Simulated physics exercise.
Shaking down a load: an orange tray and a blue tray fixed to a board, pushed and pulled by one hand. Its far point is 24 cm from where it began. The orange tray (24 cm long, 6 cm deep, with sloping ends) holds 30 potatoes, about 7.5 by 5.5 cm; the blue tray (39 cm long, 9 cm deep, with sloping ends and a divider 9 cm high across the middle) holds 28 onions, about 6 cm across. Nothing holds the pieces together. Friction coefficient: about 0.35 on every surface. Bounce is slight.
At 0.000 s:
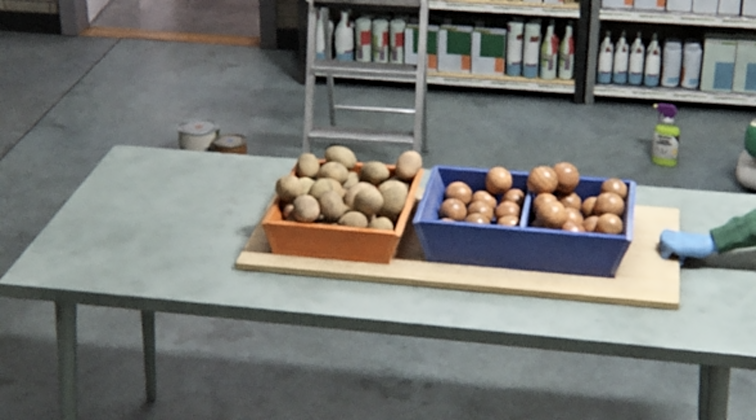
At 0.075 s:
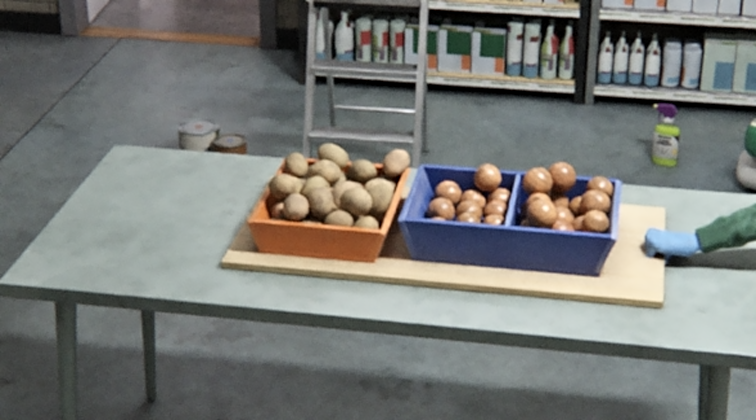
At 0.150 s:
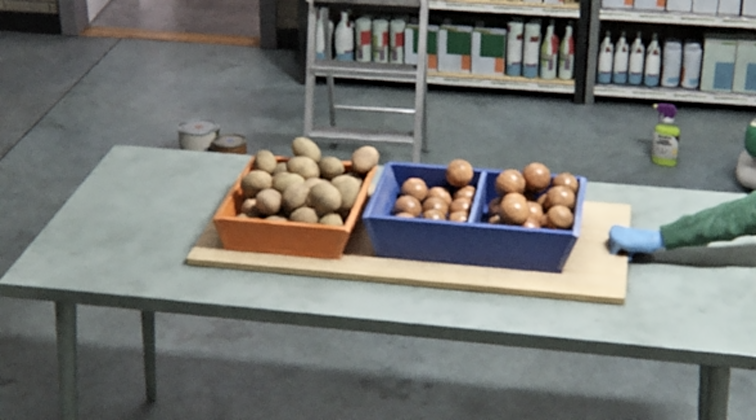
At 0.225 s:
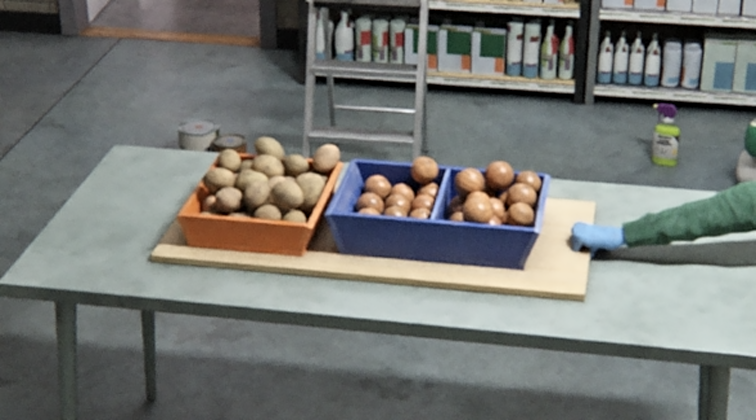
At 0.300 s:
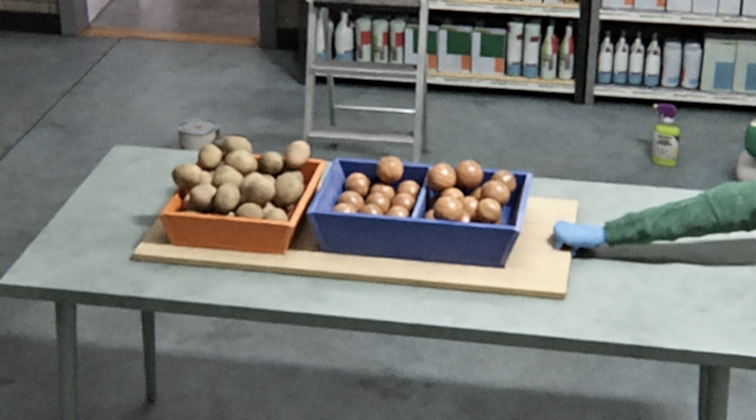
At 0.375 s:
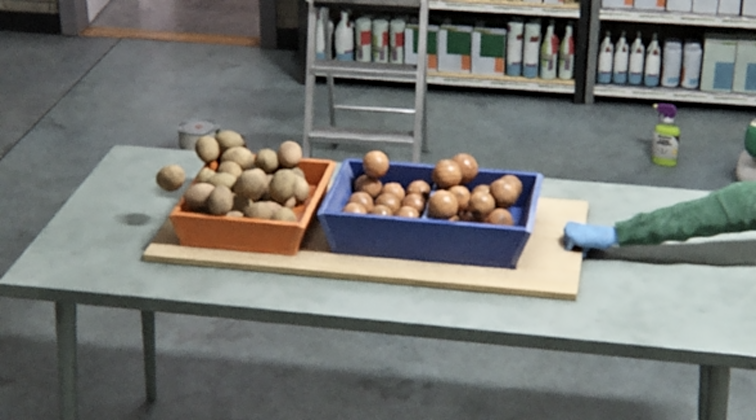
A gloved hand slid a board holding an orange tray of potatoes and a blue tray of onions leftward across a table, then nudged it slightly back right as one potato left the heap's left side.
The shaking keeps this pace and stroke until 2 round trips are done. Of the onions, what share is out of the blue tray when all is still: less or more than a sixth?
Out of the blue tray go less than a sixth of the onions.
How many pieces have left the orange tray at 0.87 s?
Out by then, roughly: Orange tray 5.
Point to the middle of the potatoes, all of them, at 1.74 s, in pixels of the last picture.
At about (335, 209).
After 0.59 s, orange tray 26 in, 4 out and blue tray 28 in, 0 out.
After 0.87 s, orange tray 25 in, 5 out and blue tray 27 in, 1 out.
After 1.25 s, orange tray 21 in, 9 out and blue tray 27 in, 1 out.
Outcome (at 1.74 s), orange tray 21 in, 9 out and blue tray 27 in, 1 out. Asked share, 1 of 28, 4 per cent.
